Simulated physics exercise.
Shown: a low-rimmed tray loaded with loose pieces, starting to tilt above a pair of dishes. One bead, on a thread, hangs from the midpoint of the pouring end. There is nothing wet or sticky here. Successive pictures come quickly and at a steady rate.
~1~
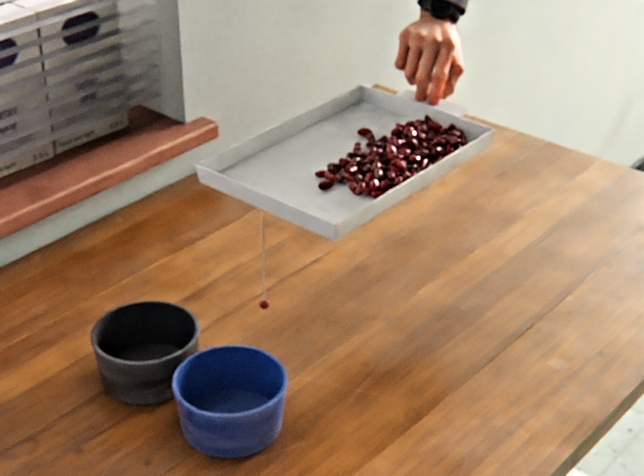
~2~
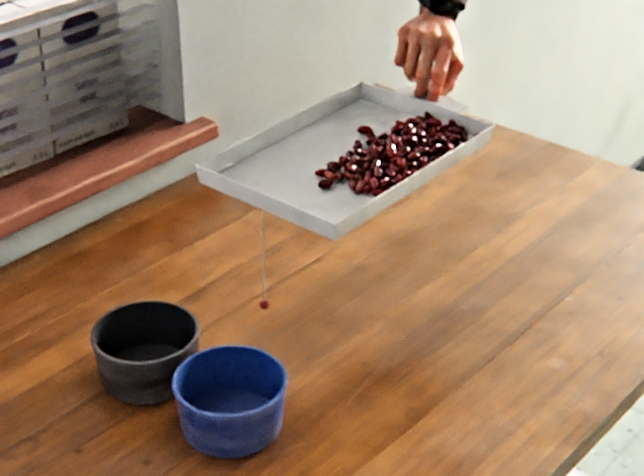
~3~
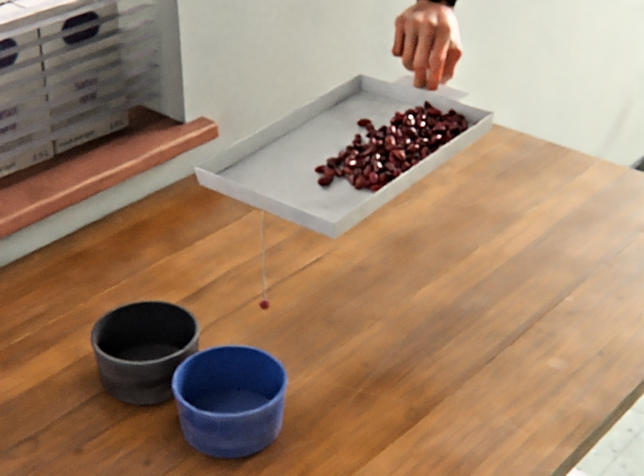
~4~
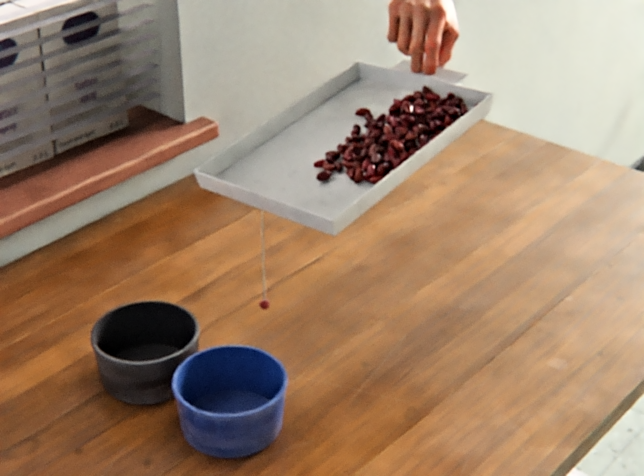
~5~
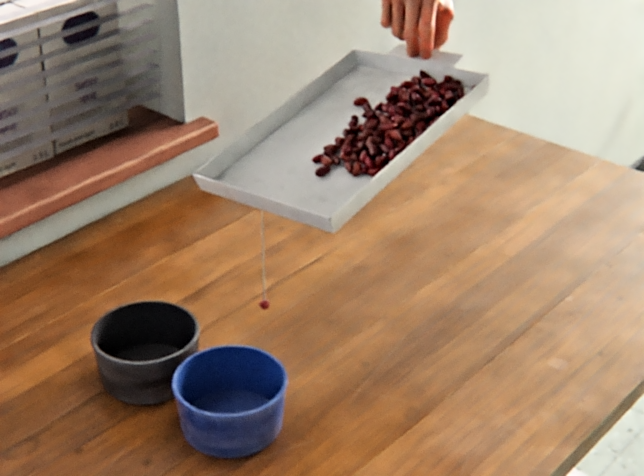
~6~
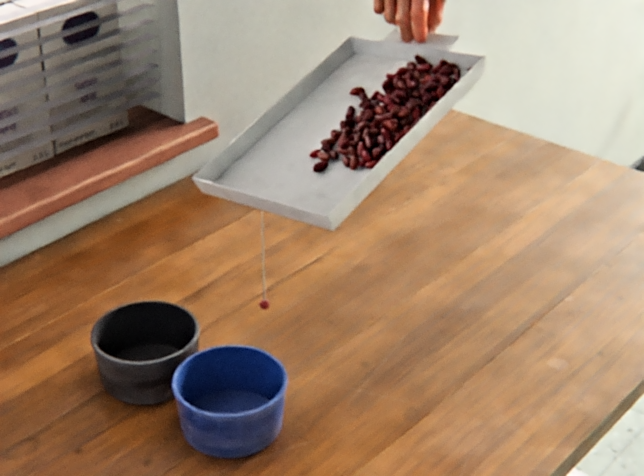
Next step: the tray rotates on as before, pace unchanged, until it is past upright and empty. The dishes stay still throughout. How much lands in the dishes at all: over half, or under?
The load will mostly be spilled.
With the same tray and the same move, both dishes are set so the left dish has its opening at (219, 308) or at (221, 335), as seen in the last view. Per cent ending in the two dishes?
In turn 70 and 30 in a hundred.
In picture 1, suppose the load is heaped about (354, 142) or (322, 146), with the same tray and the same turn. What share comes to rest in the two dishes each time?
Roughly 10 and 10 percent, in that order.
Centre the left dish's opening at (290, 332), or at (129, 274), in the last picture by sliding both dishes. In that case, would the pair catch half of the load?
Catch, run one: Below the halfway mark; run two: Past the halfway mark.
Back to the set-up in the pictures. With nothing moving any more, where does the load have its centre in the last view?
I'd put the middle somewhere around (189, 341).
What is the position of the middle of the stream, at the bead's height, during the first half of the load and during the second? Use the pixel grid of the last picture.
Earlier half at (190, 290), later half at (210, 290).
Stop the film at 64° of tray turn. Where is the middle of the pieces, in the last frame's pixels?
I'd put the middle close to (239, 174).
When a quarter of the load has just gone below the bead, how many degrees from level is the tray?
I'd say close to 80 degrees.
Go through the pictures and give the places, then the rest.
Corners of the pouring end at (199, 164) and (335, 222), level; middle of the load at (396, 158), kidney beans; left dish at (107, 373); right dish at (191, 425); bead on its thread at (264, 304), in the first frame.
Corners of the pouring end at (199, 165) and (335, 222), level; middle of the load at (396, 156), in the second frame.
Corners of the pouring end at (198, 167) and (334, 220), tipped barely, lowest at the left corner; middle of the load at (402, 142), in the third frame.
Corners of the pouring end at (197, 170) and (332, 218), tipped a little, lowest at the left corner; middle of the load at (400, 131), in the fourth frame.
Corners of the pouring end at (196, 173) and (329, 215), tipped a little, lowest at the left corner; middle of the load at (397, 119), in the fifth frame.
Corners of the pouring end at (196, 176) and (327, 213), tipped clearly, lowest at the left corner; middle of the load at (393, 108); left dish at (107, 373); right dish at (191, 425), in the sixth frame.
Soon after the last picture, tray tipped steeply; most on the tray; a stray few in the left dish; a small part in the air.
A little later, tray tipped past a quarter turn; about half on the tray; a stray few in the right dish; a small part in the left dish; about a quarter outside both; a small part in the air.
Later still, tray tipped past a quarter turn; a stray few in the right dish; a small part in the left dish; most outside both.
At rest, tray tipped past a quarter turn; a stray few in the right dish; a small part in the left dish; most outside both.
